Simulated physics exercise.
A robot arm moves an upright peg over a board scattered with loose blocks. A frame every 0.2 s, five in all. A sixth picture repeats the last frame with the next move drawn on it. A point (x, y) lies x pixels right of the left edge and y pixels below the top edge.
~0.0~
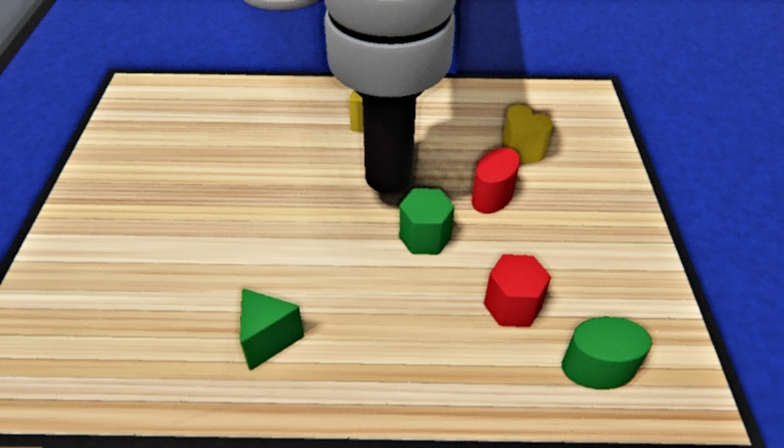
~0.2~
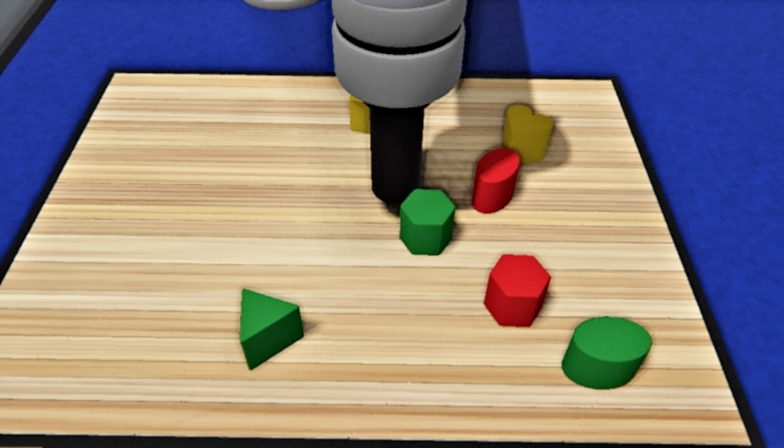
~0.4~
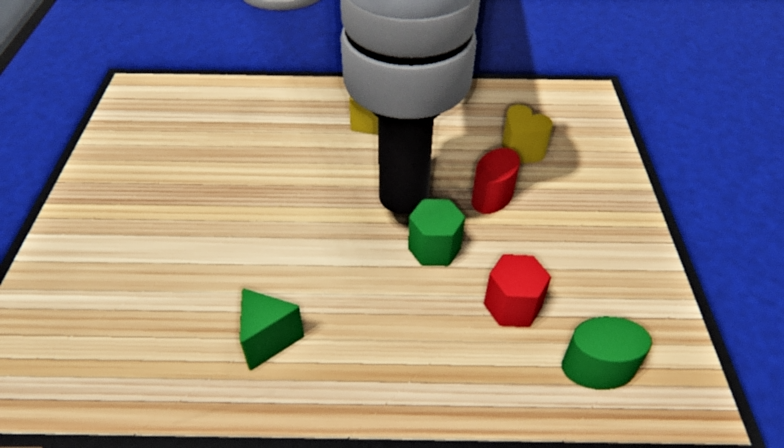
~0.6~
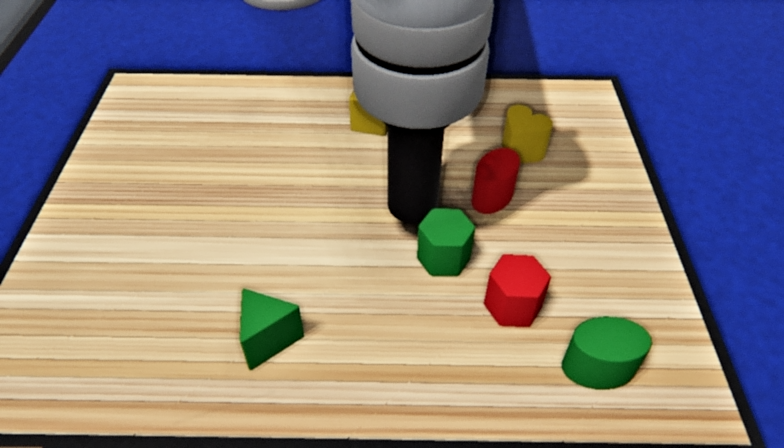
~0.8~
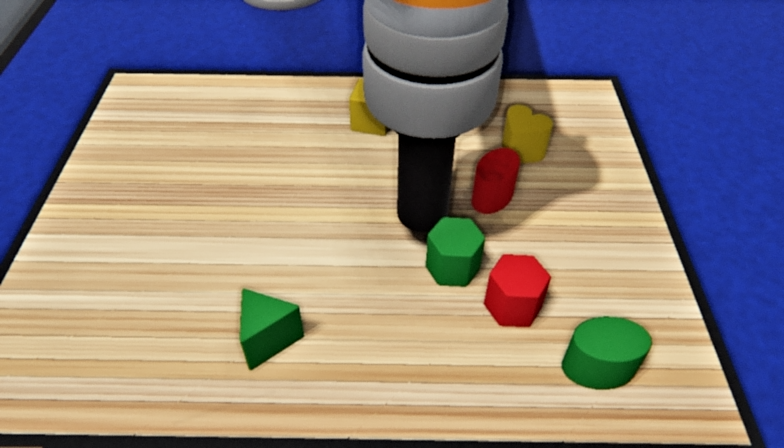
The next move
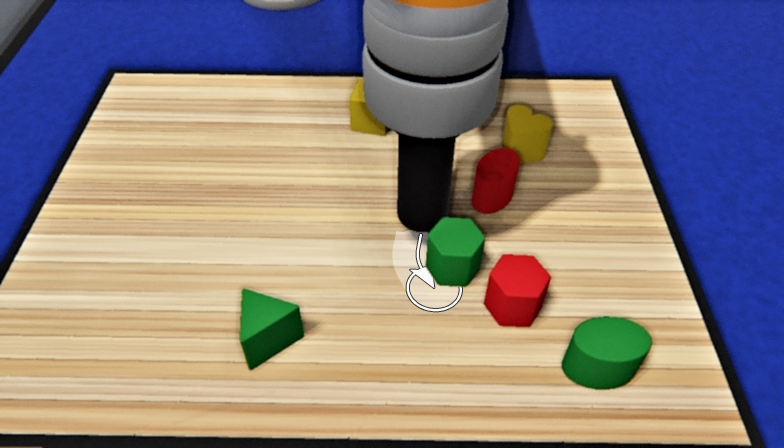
The robot arm's black peg pushes the green hexagonal block toward the red hexagonal block.
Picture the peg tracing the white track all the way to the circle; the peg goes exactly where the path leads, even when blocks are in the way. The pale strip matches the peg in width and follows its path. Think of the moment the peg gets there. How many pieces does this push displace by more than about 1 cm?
The push moves two blocks more than 1 cm.
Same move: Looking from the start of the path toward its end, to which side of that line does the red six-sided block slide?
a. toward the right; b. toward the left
The correct letter is b.
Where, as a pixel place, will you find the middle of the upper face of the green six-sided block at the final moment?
By then it is at (490, 277).
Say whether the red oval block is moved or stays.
It is left in place.
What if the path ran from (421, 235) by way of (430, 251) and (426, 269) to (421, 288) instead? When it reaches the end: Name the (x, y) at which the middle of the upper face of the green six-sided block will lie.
The centre of its top face lies at (473, 283).
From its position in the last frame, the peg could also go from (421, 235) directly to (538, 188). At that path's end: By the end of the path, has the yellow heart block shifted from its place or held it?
The block in question is displaced by the end.
The drawn path runs from (421, 235) through (418, 252) and (423, 270) to (434, 288).
The first path, step by step. Halfway along, peg (420, 241); green six-sided block (468, 255), turned 35° anticlockwise.
At the end, peg (436, 268); green six-sided block (490, 277), turned 50° anticlockwise; red oval block not moved; red six-sided block (550, 284), turned 20° anticlockwise.
